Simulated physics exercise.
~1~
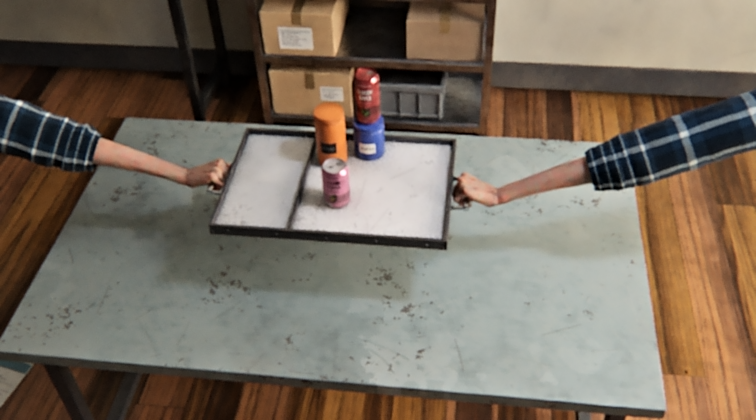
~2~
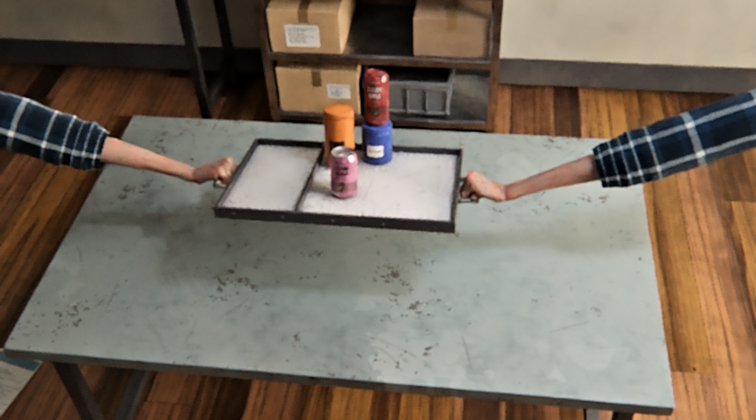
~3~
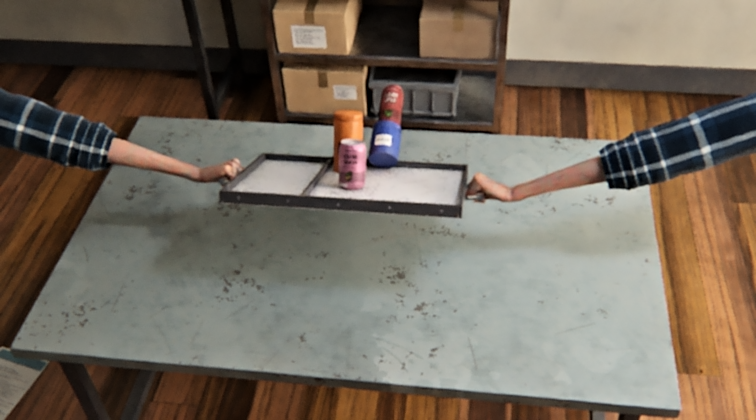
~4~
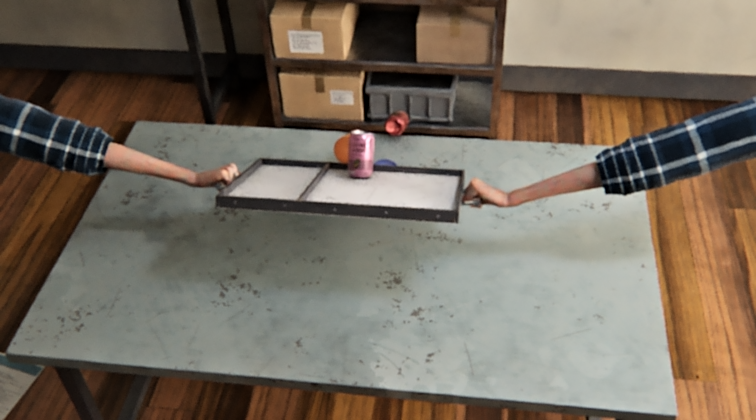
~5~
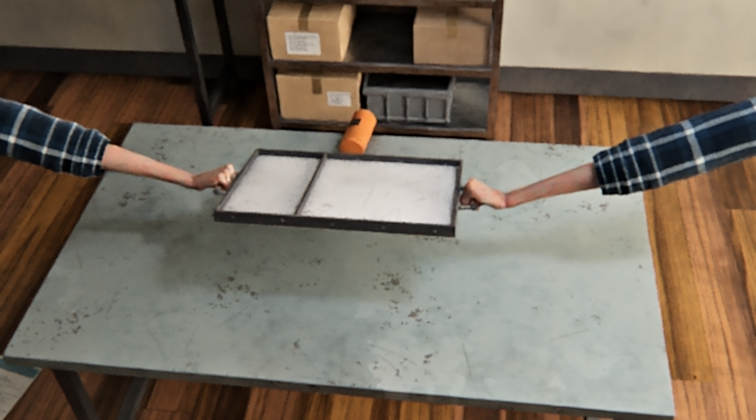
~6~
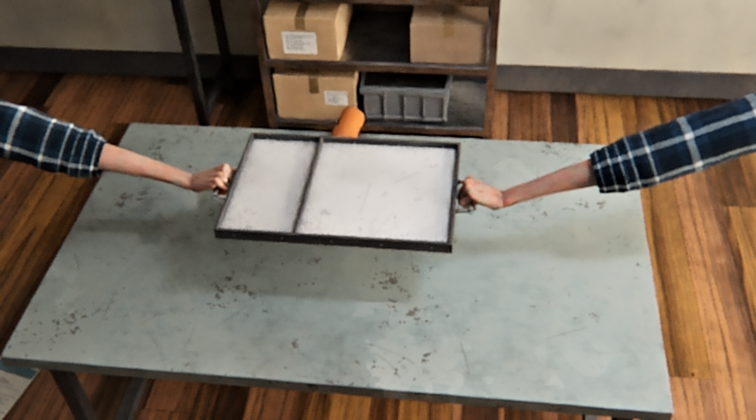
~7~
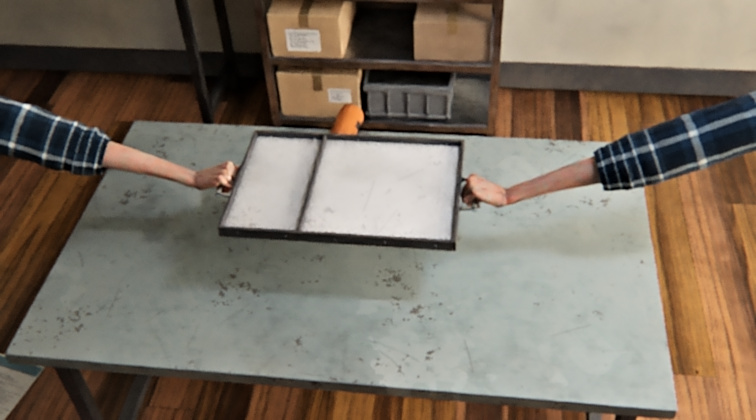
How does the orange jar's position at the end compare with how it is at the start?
At the start the orange jar stands upright on the tray, and at the end it lies on its side beyond the tray's far edge.
